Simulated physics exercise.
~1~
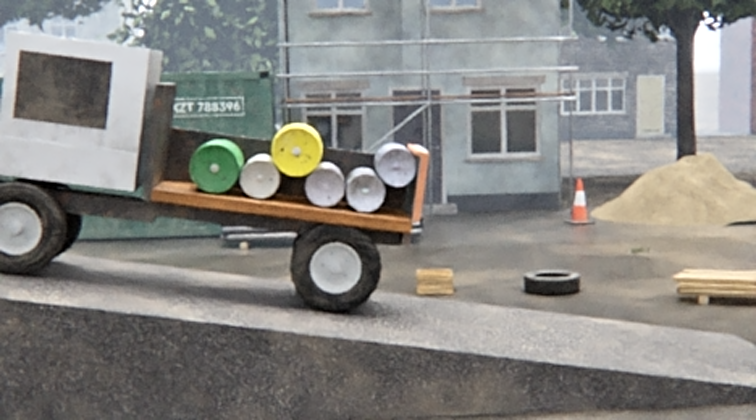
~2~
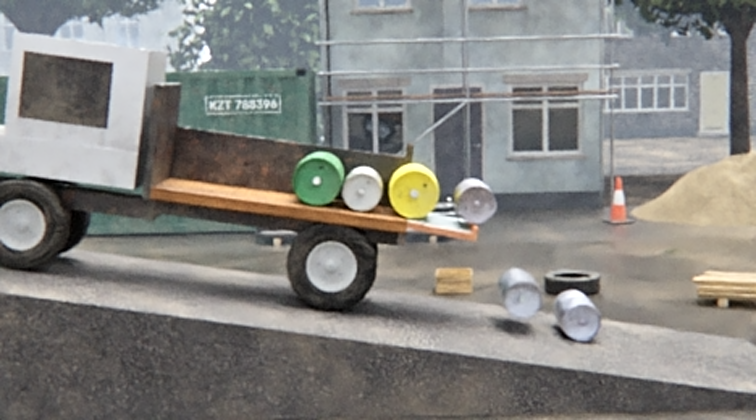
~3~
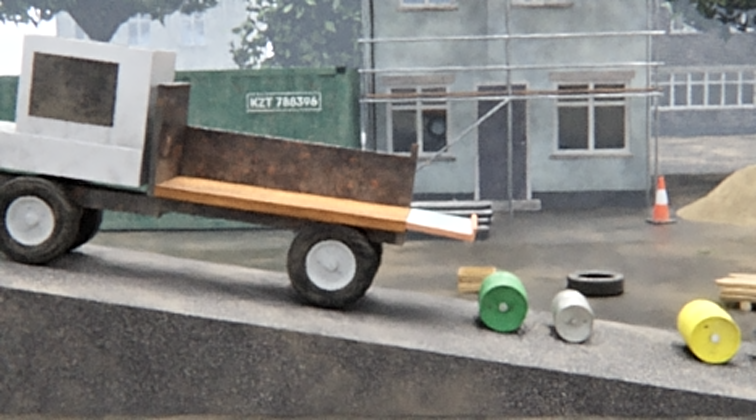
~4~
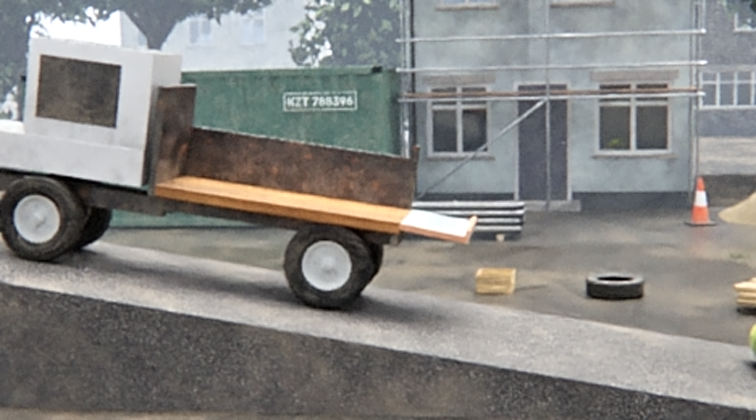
On a sloping street by a scaffolded house, a parked truck's tailgate dropping and six barrels rolling out and away downhill right.
